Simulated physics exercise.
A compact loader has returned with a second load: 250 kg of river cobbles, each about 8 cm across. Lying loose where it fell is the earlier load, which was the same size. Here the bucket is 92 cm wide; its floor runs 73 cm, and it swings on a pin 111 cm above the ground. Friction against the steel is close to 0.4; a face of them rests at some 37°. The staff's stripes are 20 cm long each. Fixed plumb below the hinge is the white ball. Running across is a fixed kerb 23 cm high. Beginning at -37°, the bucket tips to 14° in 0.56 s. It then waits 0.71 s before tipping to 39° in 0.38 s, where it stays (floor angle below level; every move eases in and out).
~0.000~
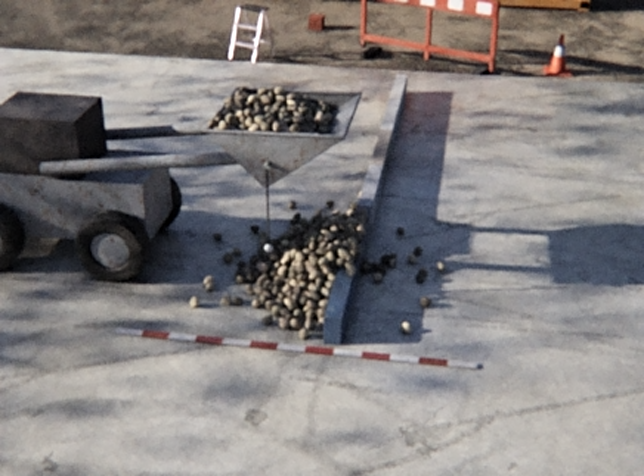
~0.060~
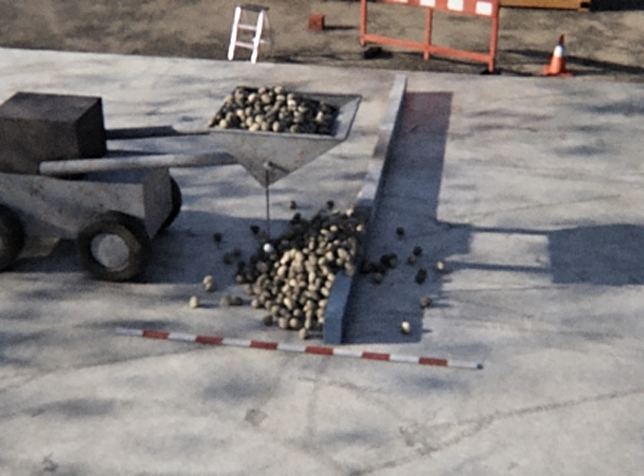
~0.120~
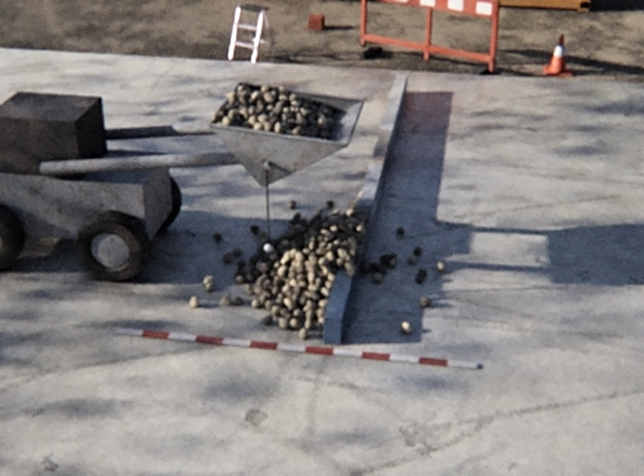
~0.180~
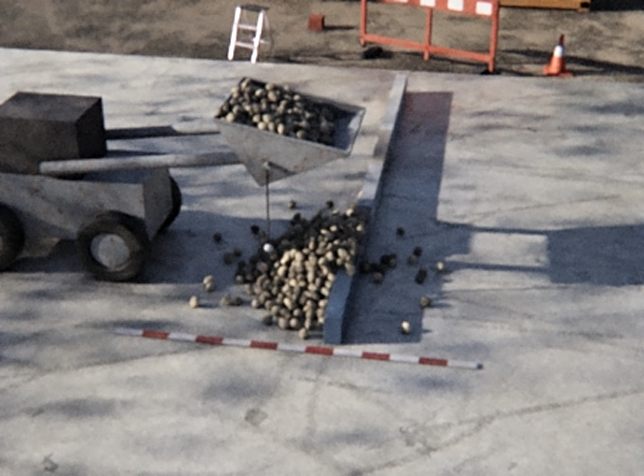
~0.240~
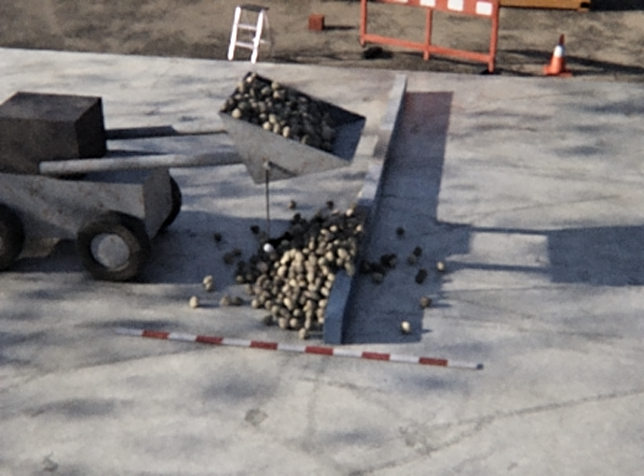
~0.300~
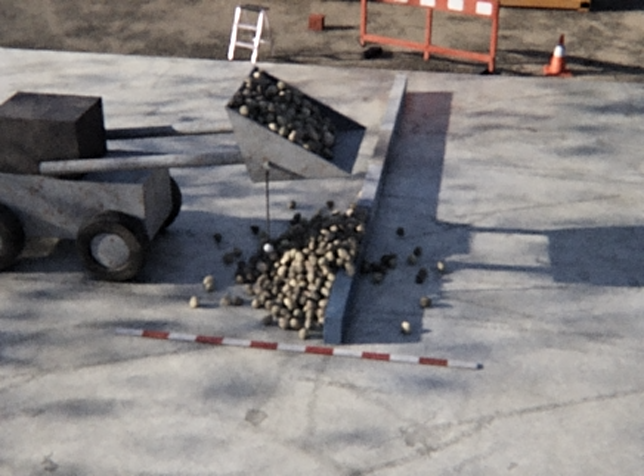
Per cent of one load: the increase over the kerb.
91 percent.
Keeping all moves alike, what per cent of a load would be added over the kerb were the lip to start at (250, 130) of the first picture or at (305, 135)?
I'd say close to 0 per cent for one and close to 35 per cent for the other, in that order.
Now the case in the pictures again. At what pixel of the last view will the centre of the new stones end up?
They end up centred around (398, 268).
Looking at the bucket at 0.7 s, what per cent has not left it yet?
That works out to about 100 %.
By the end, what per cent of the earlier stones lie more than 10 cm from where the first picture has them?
I'd put it at about 5 per cent.
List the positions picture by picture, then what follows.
The first picture shows lip at (345, 137), floor tilted -37°, highest stones at (262, 96). The earlier load is highest near (338, 234), 30 cm above ground level, 97 % on this side of the kerb, 4 % over the kerb.
In the second picture, the bucket is at -35°, its lip at (346, 139); the top of the load is at (256, 97); the stones move at 0.2 m/s on average.
The third picture shows lip at (348, 145), floor tilted -31°, highest stones at (259, 95); the stones move at 0.3 m/s on average.
The fourth picture shows lip at (350, 154), floor tilted -25°, highest stones at (250, 91); the stones move at 0.4 m/s on average.
The fifth picture shows lip at (351, 164), floor tilted -17°, highest stones at (253, 86); the stones move at 0.5 m/s on average.
The sixth picture shows lip at (351, 175), floor tilted -9°, highest stones at (260, 83); the stones move at 0.5 m/s on average.
After 0.4 s the floor is at 6°; in per cent of one load, 100 in the bucket, 97 on this side of the kerb, 4 over the kerb; the foremost stones are at (418, 272).
After 0.7 s the floor is at 14°; in per cent of one load, 98 in the bucket, 98 on this side of the kerb, 4 over the kerb; the foremost stones are at (418, 272).
After 2.1 s the floor is at 39°; in per cent of one load, 5 in the bucket, 119 on this side of the kerb, 76 over the kerb; the foremost stones are at (520, 257).
After 4.5 s the floor is at 39°; in per cent of one load, 0 in the bucket, 106 on this side of the kerb, 95 over the kerb; the foremost stones are at (525, 261). Net gain over the kerb, 91.
